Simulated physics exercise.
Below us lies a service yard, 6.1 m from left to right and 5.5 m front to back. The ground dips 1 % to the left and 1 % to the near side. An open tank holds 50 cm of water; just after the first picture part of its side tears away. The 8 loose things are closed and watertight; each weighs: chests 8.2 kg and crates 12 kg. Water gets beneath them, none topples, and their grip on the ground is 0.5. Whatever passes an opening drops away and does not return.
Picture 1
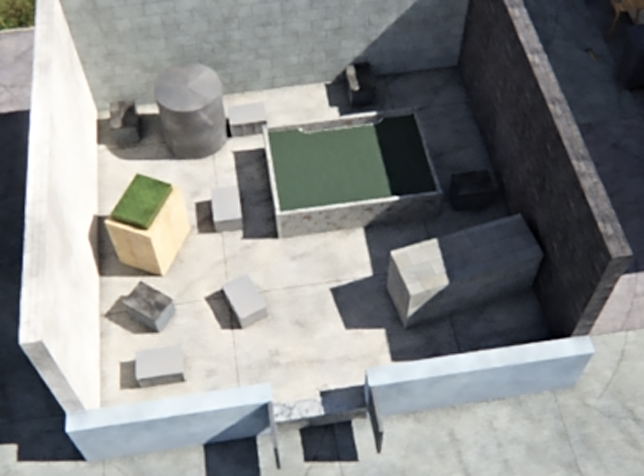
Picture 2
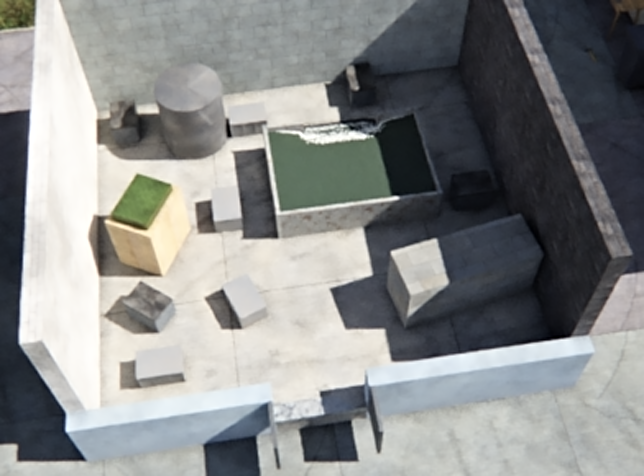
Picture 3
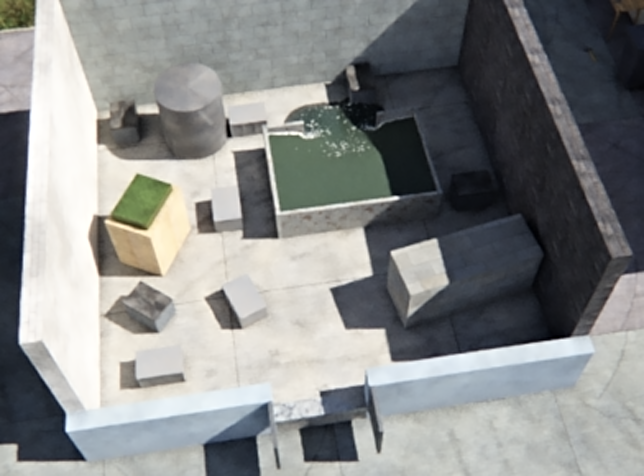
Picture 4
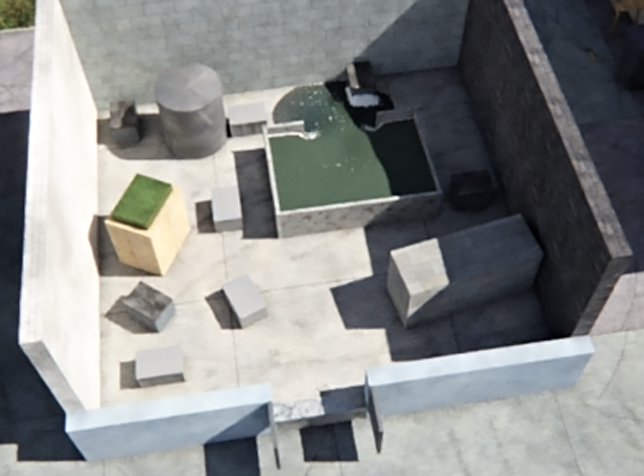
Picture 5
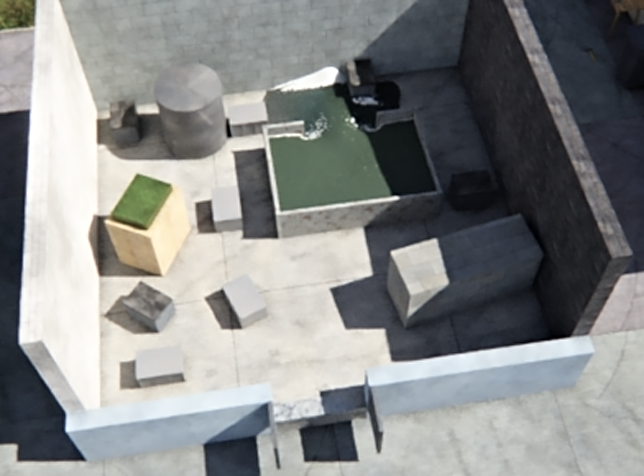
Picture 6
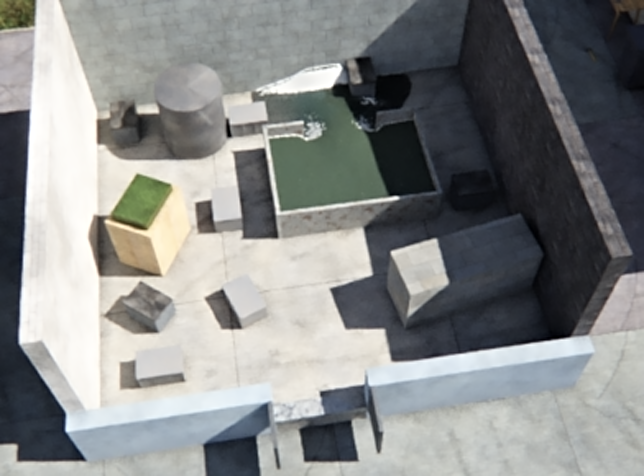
Dark green water broke over the far side of an open tank in a walled yard, then spread across the ground to the back wall, while the blocks scattered around barely seemed to move.
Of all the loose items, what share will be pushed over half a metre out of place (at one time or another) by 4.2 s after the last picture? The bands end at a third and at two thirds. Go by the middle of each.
It is between one and two thirds.
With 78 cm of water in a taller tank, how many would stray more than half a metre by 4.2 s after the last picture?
In that case 7 of them.
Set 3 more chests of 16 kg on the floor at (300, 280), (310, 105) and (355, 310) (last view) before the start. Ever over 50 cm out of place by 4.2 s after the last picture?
In turn: Under, over, under.
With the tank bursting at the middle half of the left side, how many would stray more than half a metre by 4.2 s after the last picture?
Then 3.
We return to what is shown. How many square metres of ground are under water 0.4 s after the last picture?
About 7.0 m2.
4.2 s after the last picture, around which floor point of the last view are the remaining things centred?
Near (240, 286).
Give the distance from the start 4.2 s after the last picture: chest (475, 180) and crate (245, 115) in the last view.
In turn: 200 cm, 300 cm.
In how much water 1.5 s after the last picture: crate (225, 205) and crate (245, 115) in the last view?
Roughly 0 and 4 cm.
Then, 0.4 s after the last picture 0 of 8 are over 50 cm from their spots; 1 afloat.
Then, 1.5 s after the last picture 1 of 8 are over 50 cm from their spots; 0 afloat.
Then, 2.8 s after the last picture 4 of 8 are over 50 cm from their spots; 2 afloat.
Then, 4.2 s after the last picture 5 of 8 are over 50 cm from their spots, and 5 have been at some point; 1 afloat.
